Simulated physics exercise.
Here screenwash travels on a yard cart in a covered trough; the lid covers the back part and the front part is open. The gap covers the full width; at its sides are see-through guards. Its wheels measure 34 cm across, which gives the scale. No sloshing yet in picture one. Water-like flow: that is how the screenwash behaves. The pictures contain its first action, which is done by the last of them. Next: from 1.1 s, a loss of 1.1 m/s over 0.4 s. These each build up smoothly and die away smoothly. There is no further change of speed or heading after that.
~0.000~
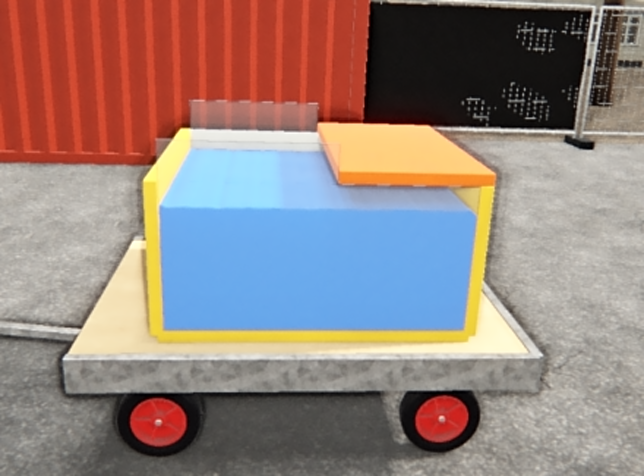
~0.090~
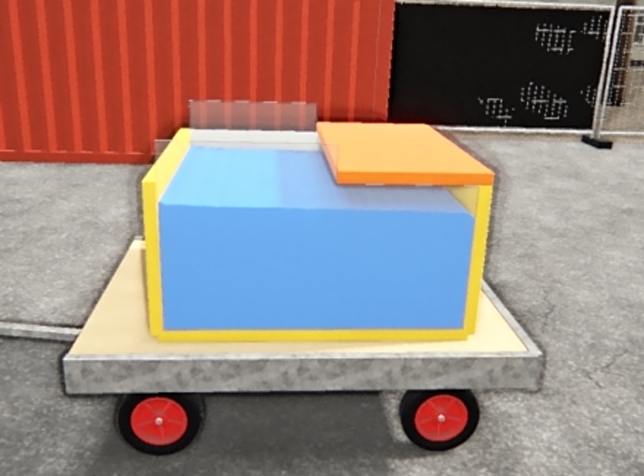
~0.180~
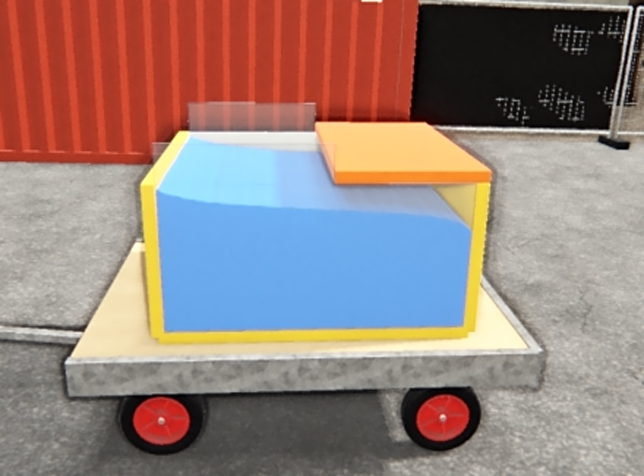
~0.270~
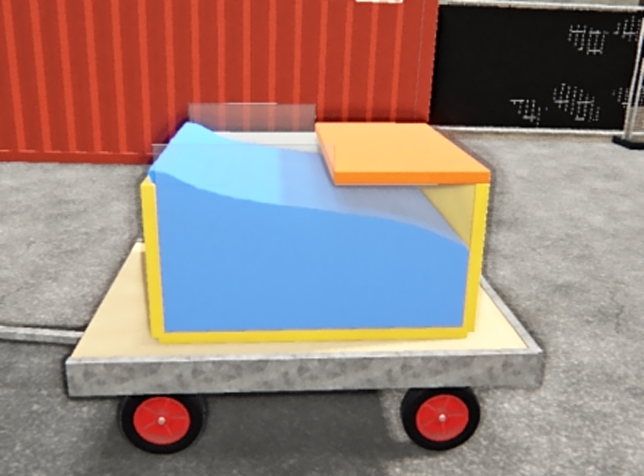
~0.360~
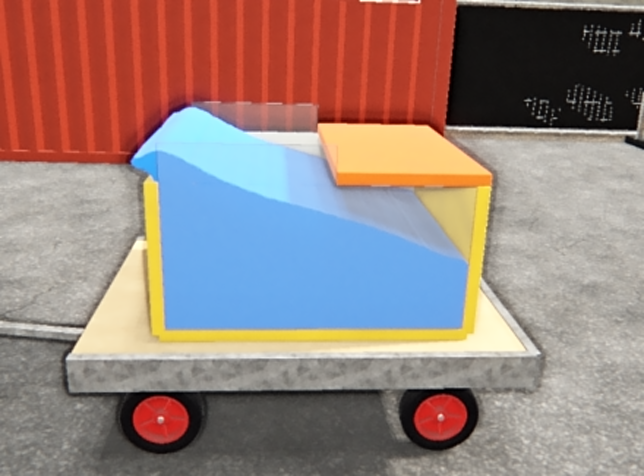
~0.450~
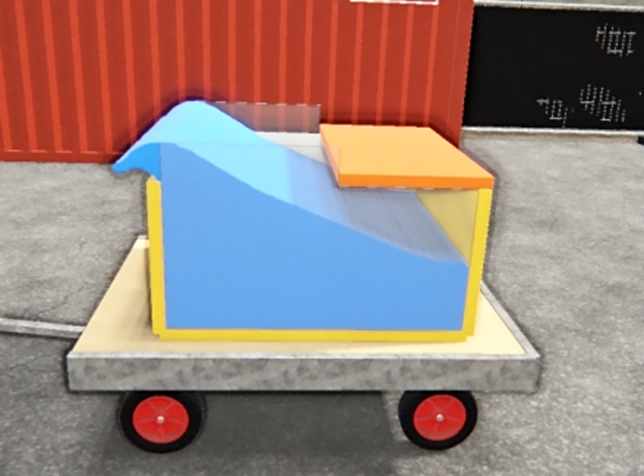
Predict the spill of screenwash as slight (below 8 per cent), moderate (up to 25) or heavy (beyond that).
Moderate.
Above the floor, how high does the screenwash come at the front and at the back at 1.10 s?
About 36 cm in front and 56 cm behind.
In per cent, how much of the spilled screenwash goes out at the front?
Around 100 in a hundred.
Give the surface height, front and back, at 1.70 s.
Measured: Front = 62 cm, back = 32 cm.
After 1.10 s the surface stands 37 cm on the front, 56 cm on the back; the loss stands at 5 per cent, over the front.
After 1.70 s the surface stands 63 cm on the front, 31 cm on the back; the loss stands at 12 per cent, over the front.
After 2.30 s the surface stands 31 cm on the front, 57 cm on the back; the loss stands at 12 per cent, over the front.
After 4.39 s the loss stands at 13 per cent, over the front, 85 of 660 litres.
